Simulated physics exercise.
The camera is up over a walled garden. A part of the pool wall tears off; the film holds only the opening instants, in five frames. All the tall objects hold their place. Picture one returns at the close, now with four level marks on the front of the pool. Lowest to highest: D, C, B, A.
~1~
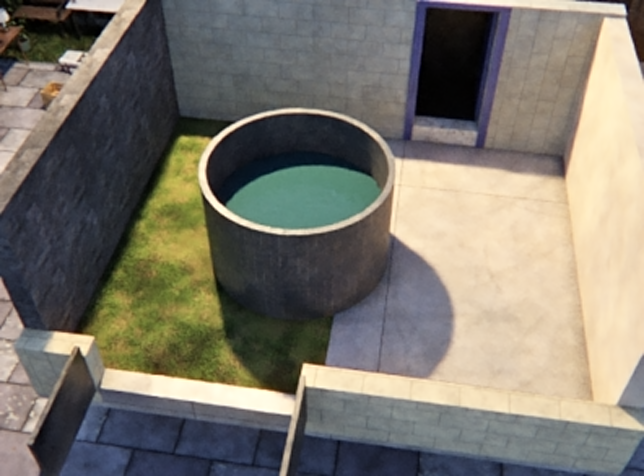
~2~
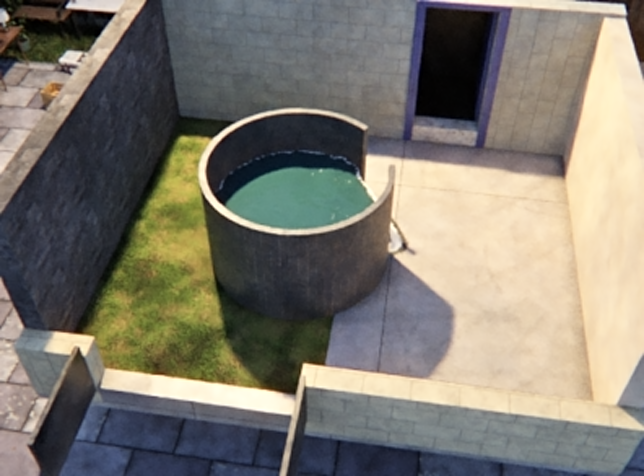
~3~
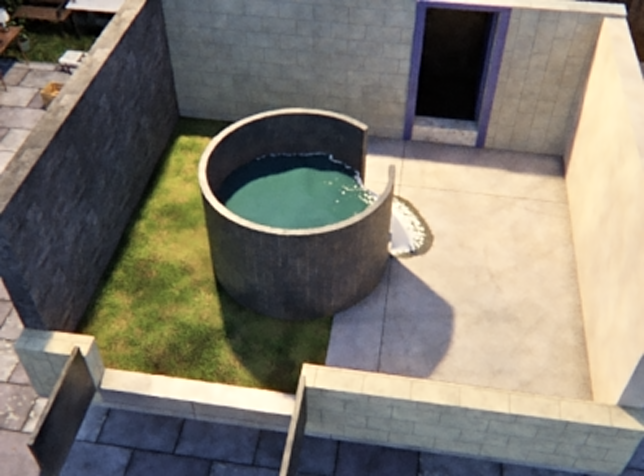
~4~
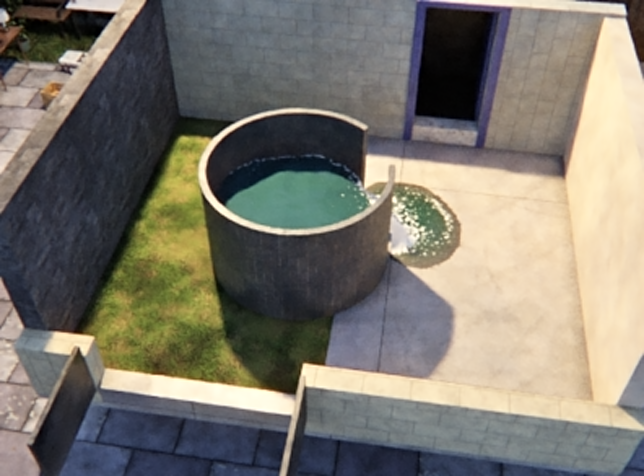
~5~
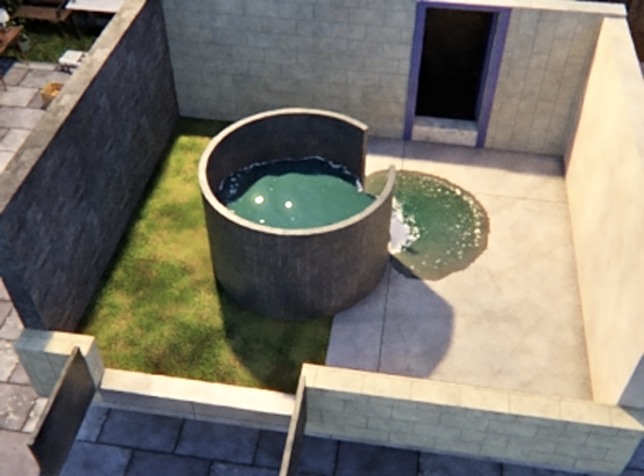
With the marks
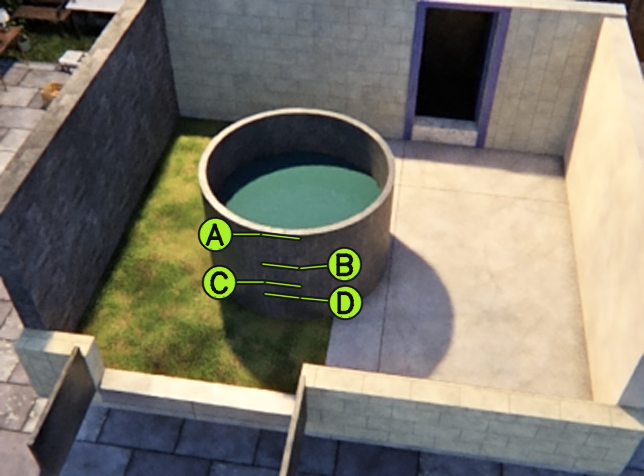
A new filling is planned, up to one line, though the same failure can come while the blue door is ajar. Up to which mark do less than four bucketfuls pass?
Take B.
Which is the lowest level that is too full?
Here it is level A.
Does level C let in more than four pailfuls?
No.
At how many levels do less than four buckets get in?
Three.
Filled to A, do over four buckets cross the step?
Yes.
On the marked copy, A at (279, 236); B at (281, 266); C at (282, 284); D at (282, 295); from the bottom up D, C, B, A.
Choosing A, some 20 bucketfuls get in.
Choosing B, a bucket or two gets in.
Choosing C, nothing gets over.
Choosing D, nothing gets over.
